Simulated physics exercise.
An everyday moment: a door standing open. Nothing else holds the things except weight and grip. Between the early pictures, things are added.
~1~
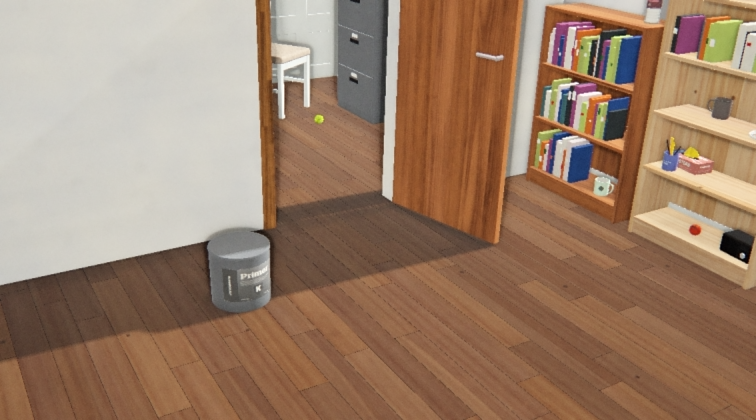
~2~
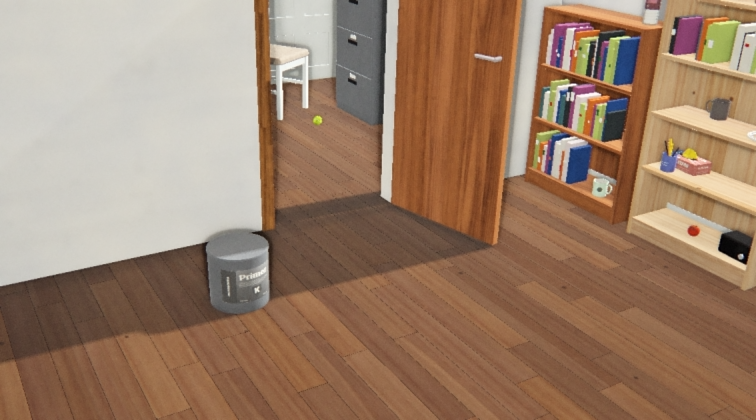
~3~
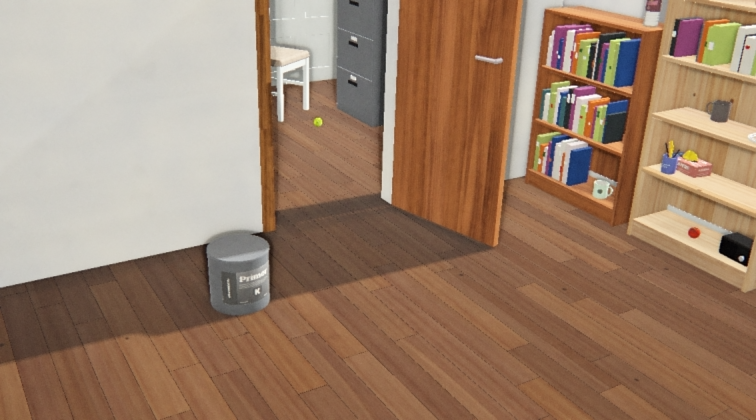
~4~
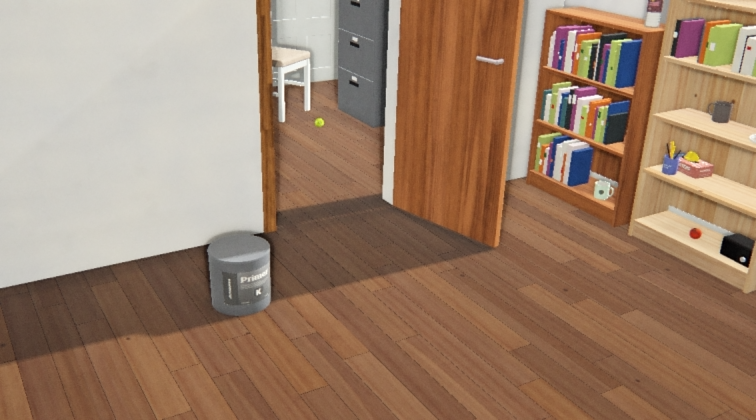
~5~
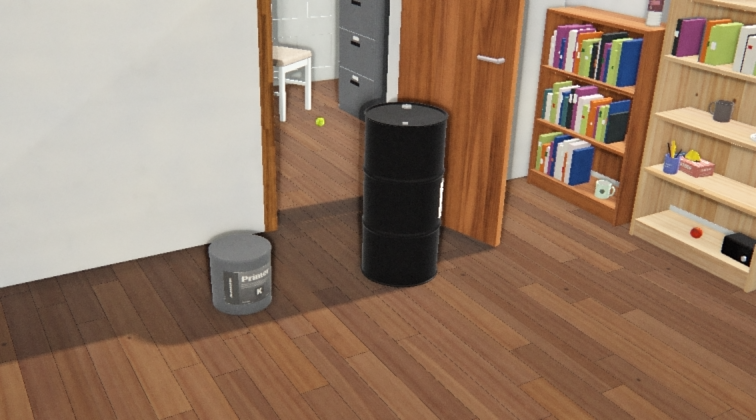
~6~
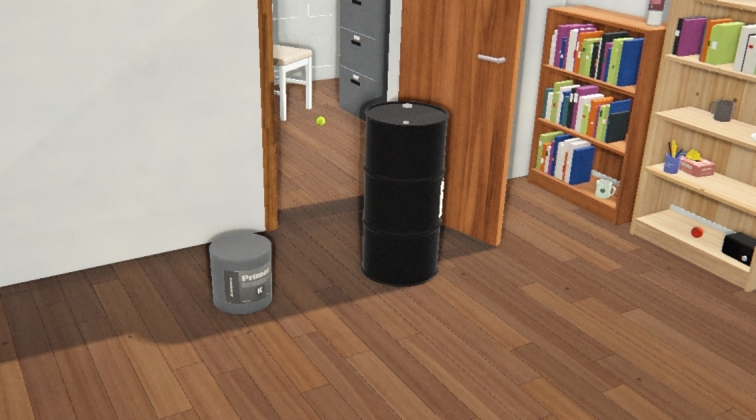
Nothing moved in the room at first, with a grey pail standing near a wide-open door and bookshelves to the right; then a tall black drum suddenly appeared in front of the door.
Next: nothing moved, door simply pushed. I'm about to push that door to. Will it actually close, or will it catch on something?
I'd say the door gets stuck partway this time.
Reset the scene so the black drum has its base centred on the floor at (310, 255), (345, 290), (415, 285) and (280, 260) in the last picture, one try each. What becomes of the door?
First try: It is blocked; second try: It reaches the frame; third try: It closes; fourth try: It reaches the frame.
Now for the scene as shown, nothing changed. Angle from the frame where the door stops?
Angle: About 75°.
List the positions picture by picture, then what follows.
In the first frame, door wide open and still; grey pail (240, 271).
In the second frame, door wide open and still; grey pail (239, 273).
In the third frame, door wide open and still; grey pail (239, 274).
In the fourth frame, door wide open and still; grey pail (240, 275).
In the fifth frame, door wide open and still; grey pail (241, 274).
In the sixth frame, door wide open and still; black drum (403, 194); grey pail (242, 273).
Then, 0.50 s after the last picture, open by 89°.
Then, 0.70 s after the last picture, open by 75°.
At rest, open by 74°; both in place. Seen from the same camera at the end, black drum near (401, 194).
